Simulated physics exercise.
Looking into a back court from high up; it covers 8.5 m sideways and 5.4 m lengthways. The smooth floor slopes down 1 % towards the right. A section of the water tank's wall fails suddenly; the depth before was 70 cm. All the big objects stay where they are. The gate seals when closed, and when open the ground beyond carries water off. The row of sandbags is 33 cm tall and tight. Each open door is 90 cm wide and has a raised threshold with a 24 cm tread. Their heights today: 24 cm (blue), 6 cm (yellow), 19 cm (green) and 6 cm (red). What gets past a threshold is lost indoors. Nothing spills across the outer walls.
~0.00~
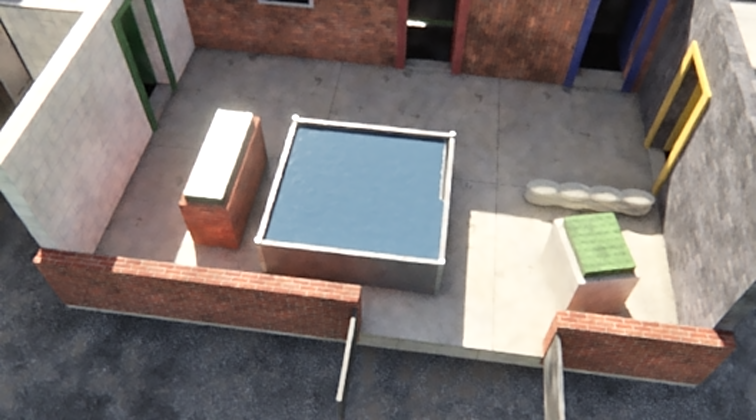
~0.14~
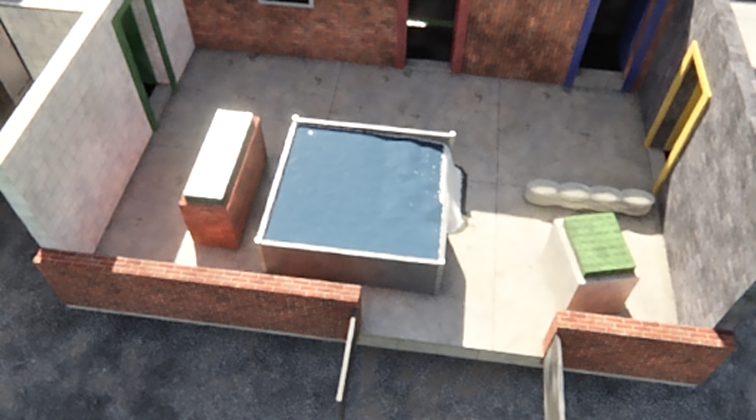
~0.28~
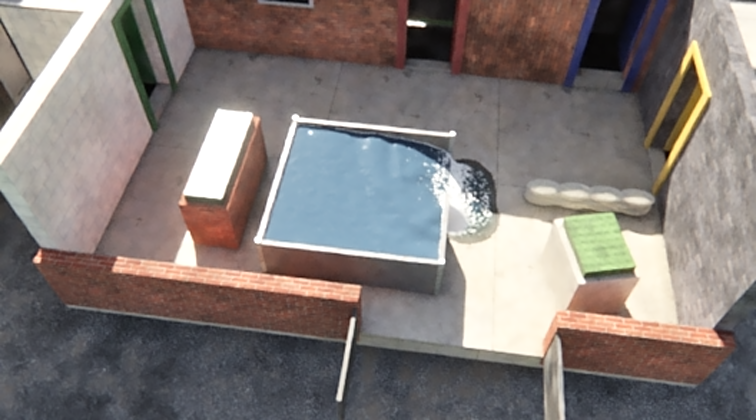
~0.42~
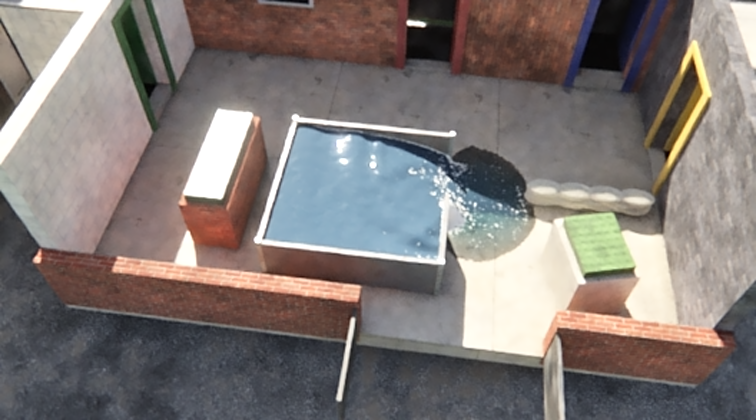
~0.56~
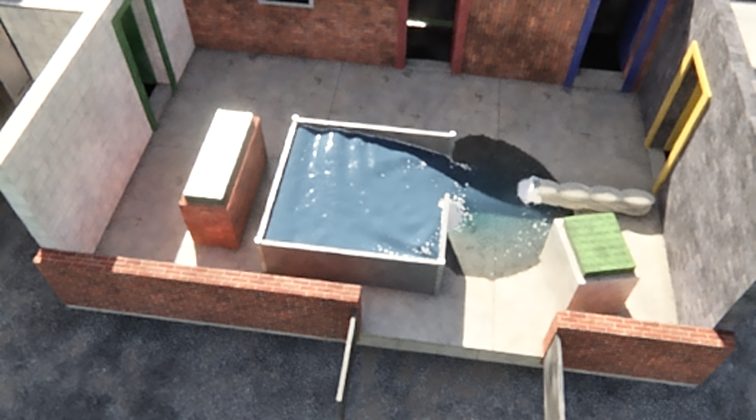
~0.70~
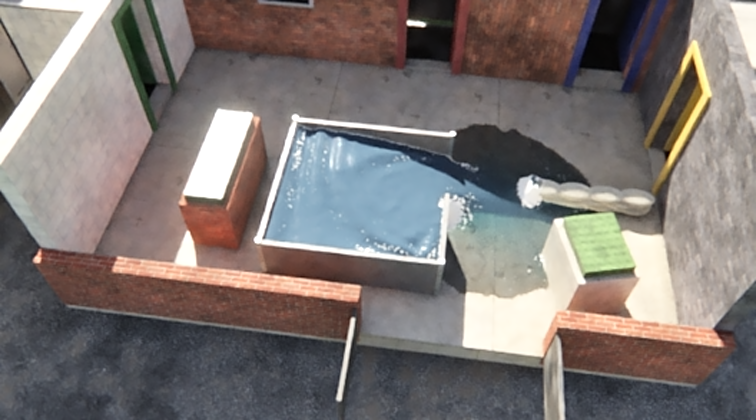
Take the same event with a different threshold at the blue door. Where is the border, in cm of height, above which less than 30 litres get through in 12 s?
About 25 cm.
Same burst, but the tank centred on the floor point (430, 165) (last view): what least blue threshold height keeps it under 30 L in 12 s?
About 30 cm.
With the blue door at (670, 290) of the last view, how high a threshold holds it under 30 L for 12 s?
About 17 cm.
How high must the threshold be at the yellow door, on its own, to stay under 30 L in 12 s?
About 20 cm at yellow.
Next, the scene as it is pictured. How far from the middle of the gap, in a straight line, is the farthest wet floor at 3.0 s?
Roughly 4.4 m.
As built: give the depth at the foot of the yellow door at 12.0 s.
Some 12.0 cm.
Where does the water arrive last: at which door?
It is the green one.
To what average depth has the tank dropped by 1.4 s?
About 52 cm.
After 1.4 s water covers 25 % of the floor, deepest (45 cm) near (521, 197); it has not reached the blue door.
After 3.0 s water covers 40 % of the floor, deepest (38 cm) near (662, 240); 31 cm at the blue door, 18 litres in over its 24 cm threshold.
After 12.0 s water covers 95 % of the floor, deepest (15 cm) near (682, 358); 12 cm at the blue door, 36 litres in over its 24 cm threshold.
At the blue door as built, the water arrived by 1.8 s and peaked near 33 cm at 2.6 s.
With a threshold of 23 cm, 43 litres would have come in within the 12 s; with 27 cm, 19 litres. So under 30 litres takes about 25 cm.
